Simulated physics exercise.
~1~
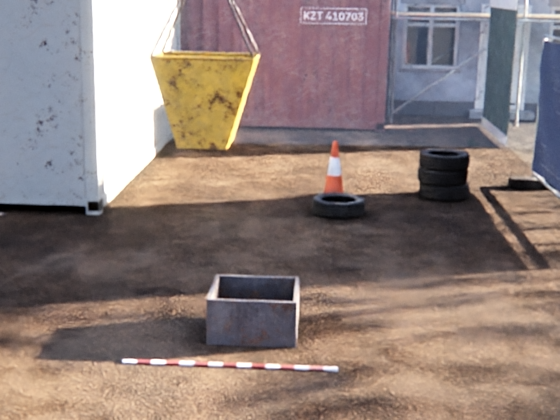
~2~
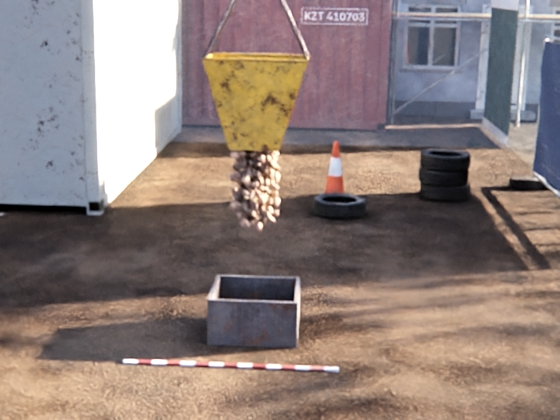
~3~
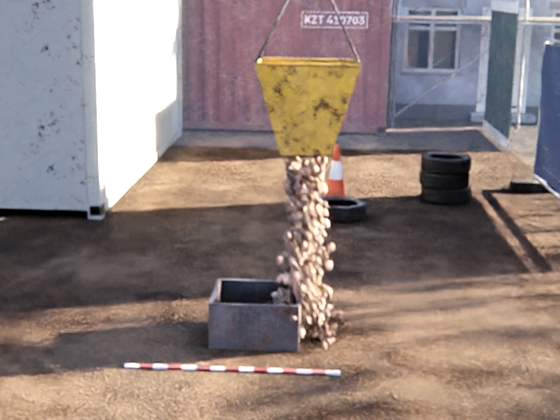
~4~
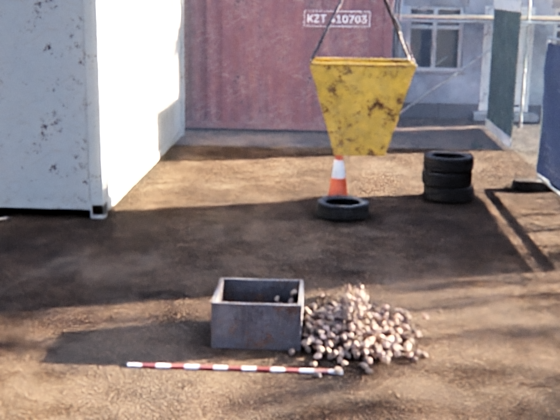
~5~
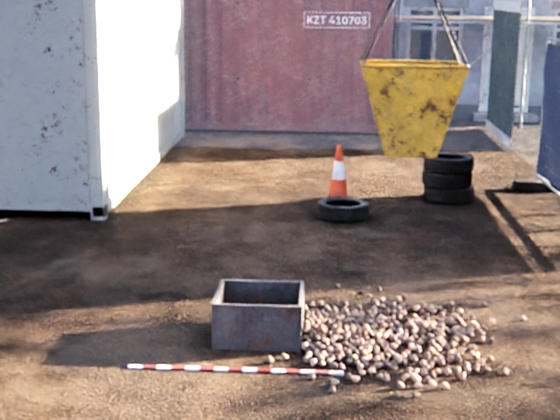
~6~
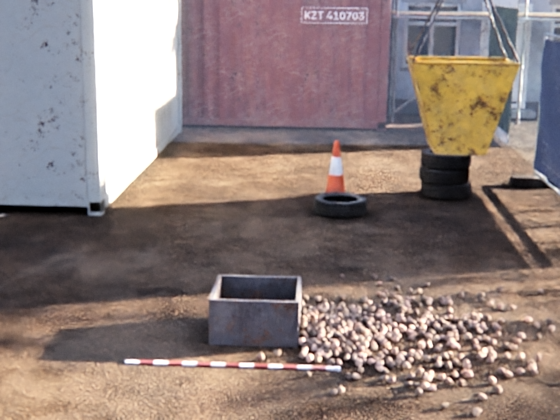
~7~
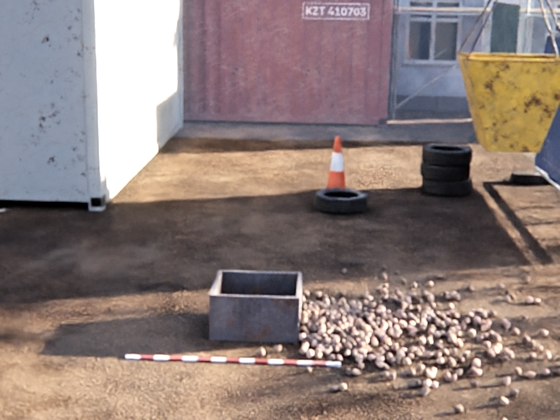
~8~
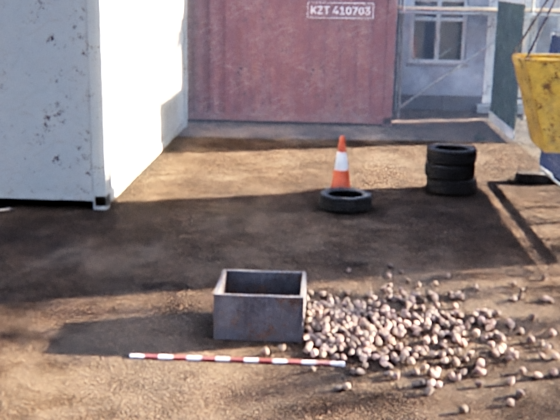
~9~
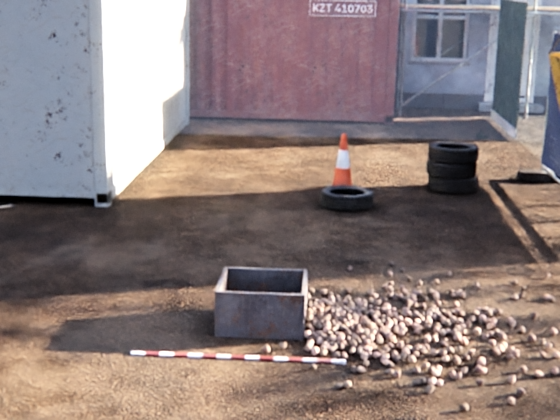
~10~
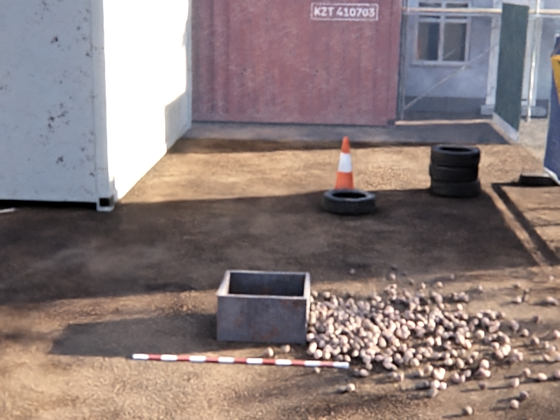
A dark red shipping container stands at the back of a sunlit yard, seen from the side by a slightly swaying camera, with a white container at left and an orange and white cone and stacked black tyres behind. A yellow hopper hangs above a grey open bin, with a red and white staff lying before it. Moving right, the hopper releases a stream of rounded stones, which falls mostly past the bin's right side. The stones heap up, then spread across the ground. The emptied hopper slides away to the right edge, leaving a wide scatter beside the bin.
